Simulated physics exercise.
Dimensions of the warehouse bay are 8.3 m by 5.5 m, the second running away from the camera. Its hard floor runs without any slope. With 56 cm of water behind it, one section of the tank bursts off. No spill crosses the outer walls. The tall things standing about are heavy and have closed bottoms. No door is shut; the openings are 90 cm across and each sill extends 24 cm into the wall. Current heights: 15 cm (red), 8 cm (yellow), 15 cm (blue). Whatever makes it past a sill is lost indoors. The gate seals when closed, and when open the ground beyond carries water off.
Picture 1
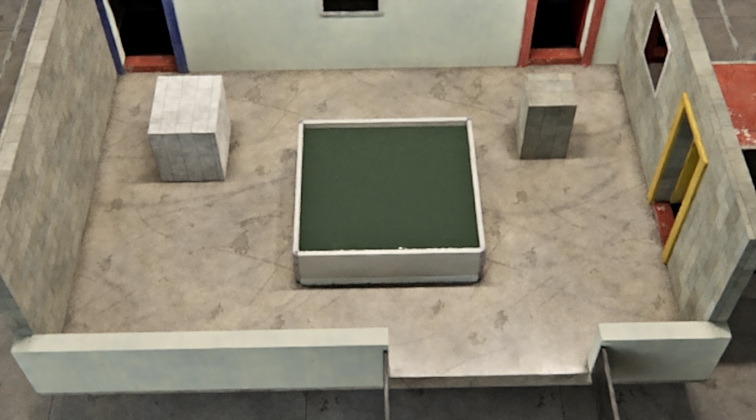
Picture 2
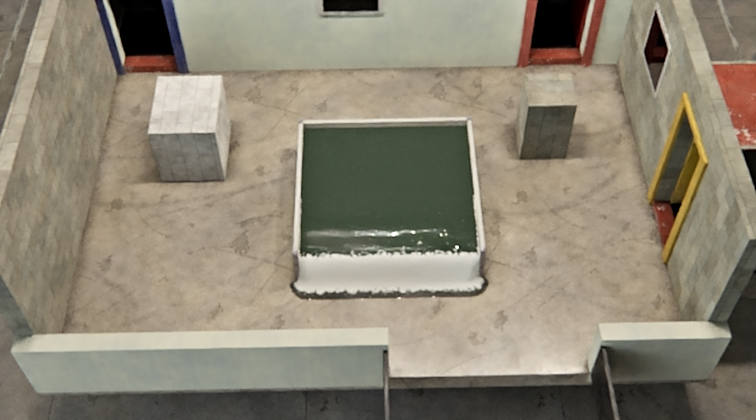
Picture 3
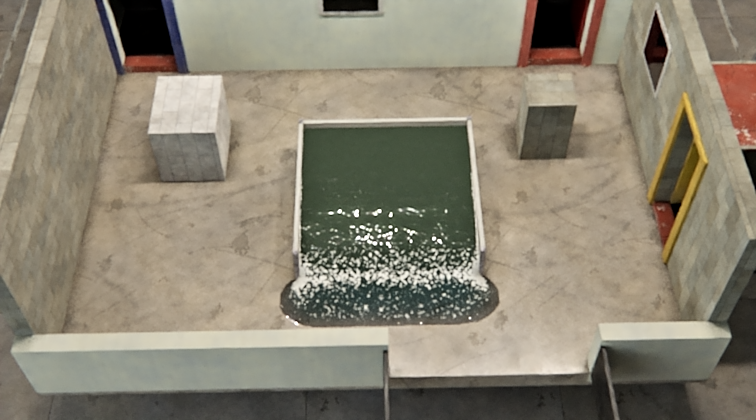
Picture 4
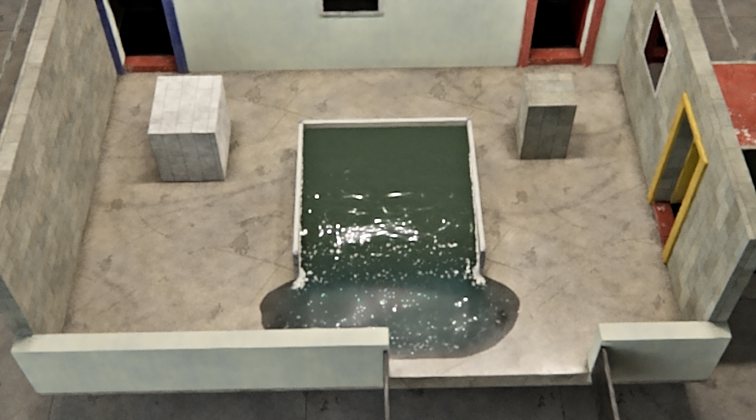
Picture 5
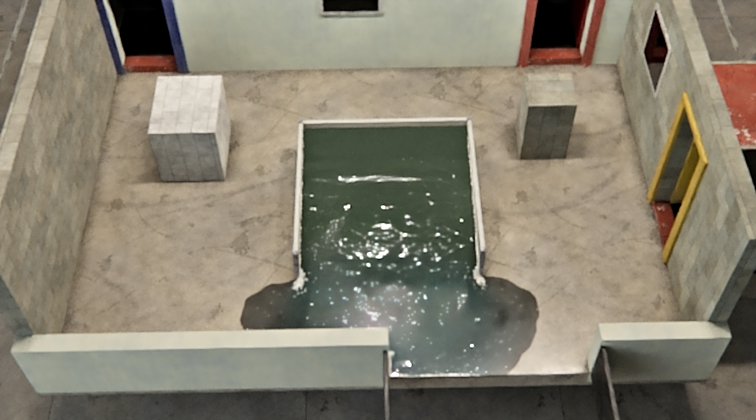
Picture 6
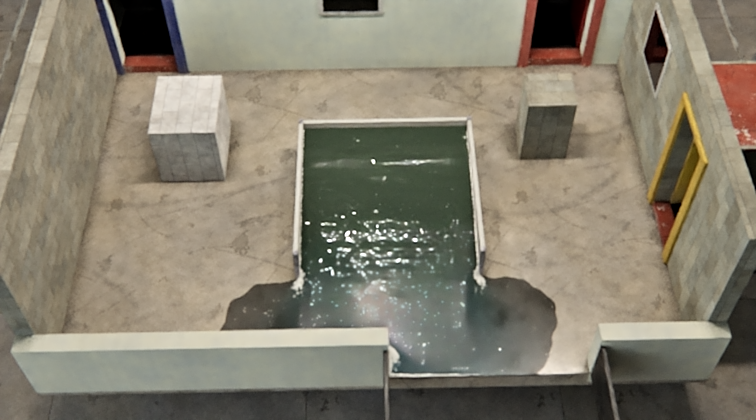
Dark green water pours out through the near side of a square, white-rimmed tank on a bare floor, then fans out in a widening puddle toward the low front wall and its gap, while the two grey blocks behind stay still.
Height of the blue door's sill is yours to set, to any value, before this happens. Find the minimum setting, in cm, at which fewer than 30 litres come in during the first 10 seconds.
The minimum is about 12 cm.
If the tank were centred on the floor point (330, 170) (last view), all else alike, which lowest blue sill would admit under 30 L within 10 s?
Roughly 16 centimetres.
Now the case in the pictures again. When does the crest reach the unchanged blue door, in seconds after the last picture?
Around 4.5 seconds.
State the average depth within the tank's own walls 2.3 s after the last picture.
The mean depth is about 15 cm.
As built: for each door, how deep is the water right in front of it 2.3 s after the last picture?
Red 0, yellow 0, blue 0 cm.
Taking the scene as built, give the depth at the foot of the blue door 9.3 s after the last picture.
Depth: Near 7.5 cm.
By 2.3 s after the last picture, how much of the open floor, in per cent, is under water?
Roughly 30 percent.
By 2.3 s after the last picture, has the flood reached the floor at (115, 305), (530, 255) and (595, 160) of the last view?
So, in order, I'd say got wet, then stayed dry, then stayed dry.
Then, 0.7 s after the last picture water covers 15 % of the floor, deepest (40 cm) near (359, 349); it has not reached the blue door.
Then, 2.3 s after the last picture water covers 30 % of the floor, deepest (27 cm) near (55, 367); it has not reached the blue door.
Then, 9.3 s after the last picture water covers 85 % of the floor, deepest (8 cm) near (116, 84); 7 cm at the blue door, 8 litres in over its 15 cm sill.
At the blue door as built, the water peaked near 18 cm, 4.7 s after the last picture.
With a sill of 10.5 cm, 45 litres would have come in within the 10 s; with 14 cm, 13 litres. So under 30 litres takes about 12 cm.
